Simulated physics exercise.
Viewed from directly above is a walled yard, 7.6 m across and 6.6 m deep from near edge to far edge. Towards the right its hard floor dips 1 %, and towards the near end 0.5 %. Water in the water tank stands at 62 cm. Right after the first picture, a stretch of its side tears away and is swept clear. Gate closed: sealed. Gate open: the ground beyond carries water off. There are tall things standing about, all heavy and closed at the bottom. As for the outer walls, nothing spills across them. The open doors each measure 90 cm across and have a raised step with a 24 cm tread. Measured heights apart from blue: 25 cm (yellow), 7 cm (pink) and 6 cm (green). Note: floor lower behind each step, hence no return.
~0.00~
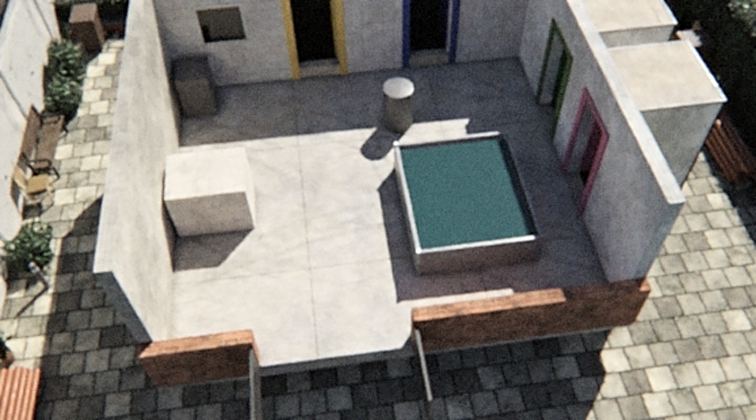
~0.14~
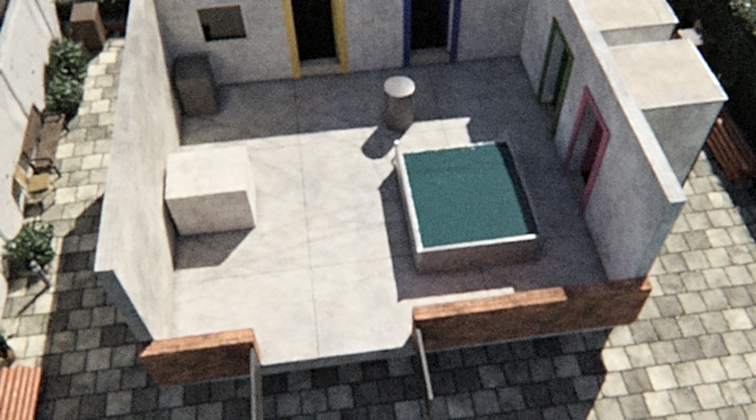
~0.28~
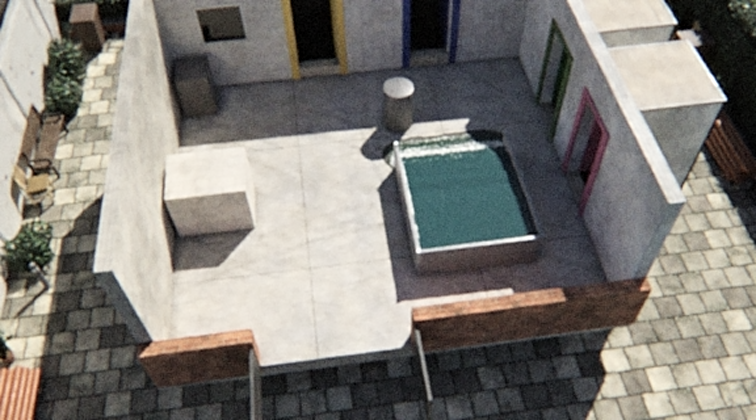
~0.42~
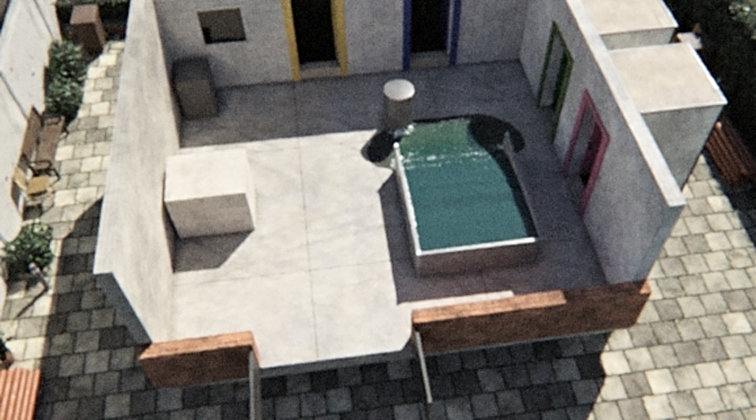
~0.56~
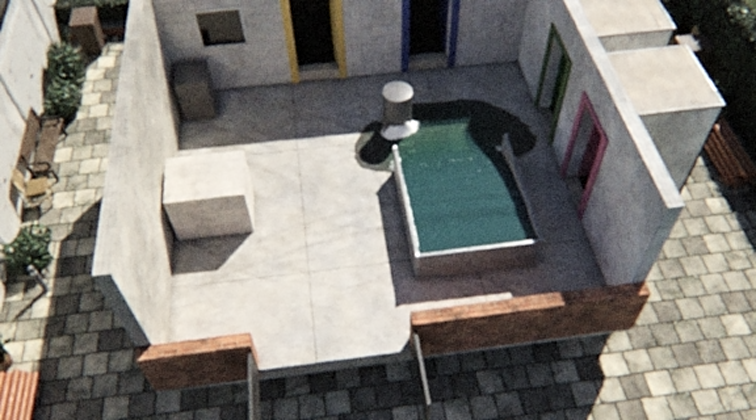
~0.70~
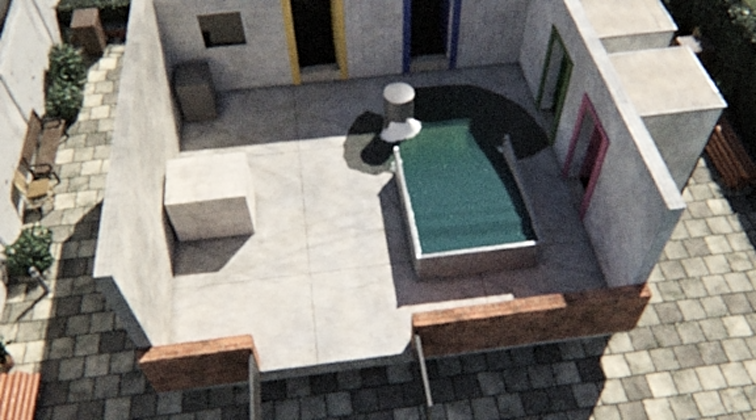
Water in a raised rectangular tank in a walled yard lies still, then pours out through the tank's far side and spreads in a dark patch across the pale floor, around a short cylinder and toward the right-hand wall.
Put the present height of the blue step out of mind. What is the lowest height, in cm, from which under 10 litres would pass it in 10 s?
33 cm.
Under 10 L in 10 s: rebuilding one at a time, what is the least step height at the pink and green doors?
You'd want some 5.5 cm at pink and some 16 cm at green.
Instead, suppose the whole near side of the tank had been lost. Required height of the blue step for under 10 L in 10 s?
Some 7.0 cm.
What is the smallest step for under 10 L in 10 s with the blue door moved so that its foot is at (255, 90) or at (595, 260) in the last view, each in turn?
Minimums: About 11.5 cm and 13.0 cm.
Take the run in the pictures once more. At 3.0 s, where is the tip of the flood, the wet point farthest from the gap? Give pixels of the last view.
Lab note: Front tip approx. (199, 96).
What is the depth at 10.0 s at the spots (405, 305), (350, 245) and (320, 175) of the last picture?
About 8, 3 and 6 cm.
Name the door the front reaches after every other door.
Coming last is the pink one.
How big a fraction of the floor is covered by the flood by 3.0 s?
About 45 per cent.
After 1.4 s water covers 25 % of the floor, deepest (38 cm) near (449, 71); 37 cm at the blue door, 9 litres in over its 24 cm step.
After 3.0 s water covers 45 % of the floor, deepest (38 cm) near (512, 65); 31 cm at the blue door, 74 litres in over its 24 cm step.
After 10.0 s water covers 90 % of the floor, deepest (12 cm) near (617, 312); 5 cm at the blue door, 88 litres in over its 24 cm step.
At the blue door as built, the water arrived by 0.9 s and peaked near 37 cm at 1.4 s.
Run again over the same 10 s with other heights there, 52 litres in over 27 cm, 2 litres over 36.5 cm. The limit of 10 litres is kept from about 33 cm up.
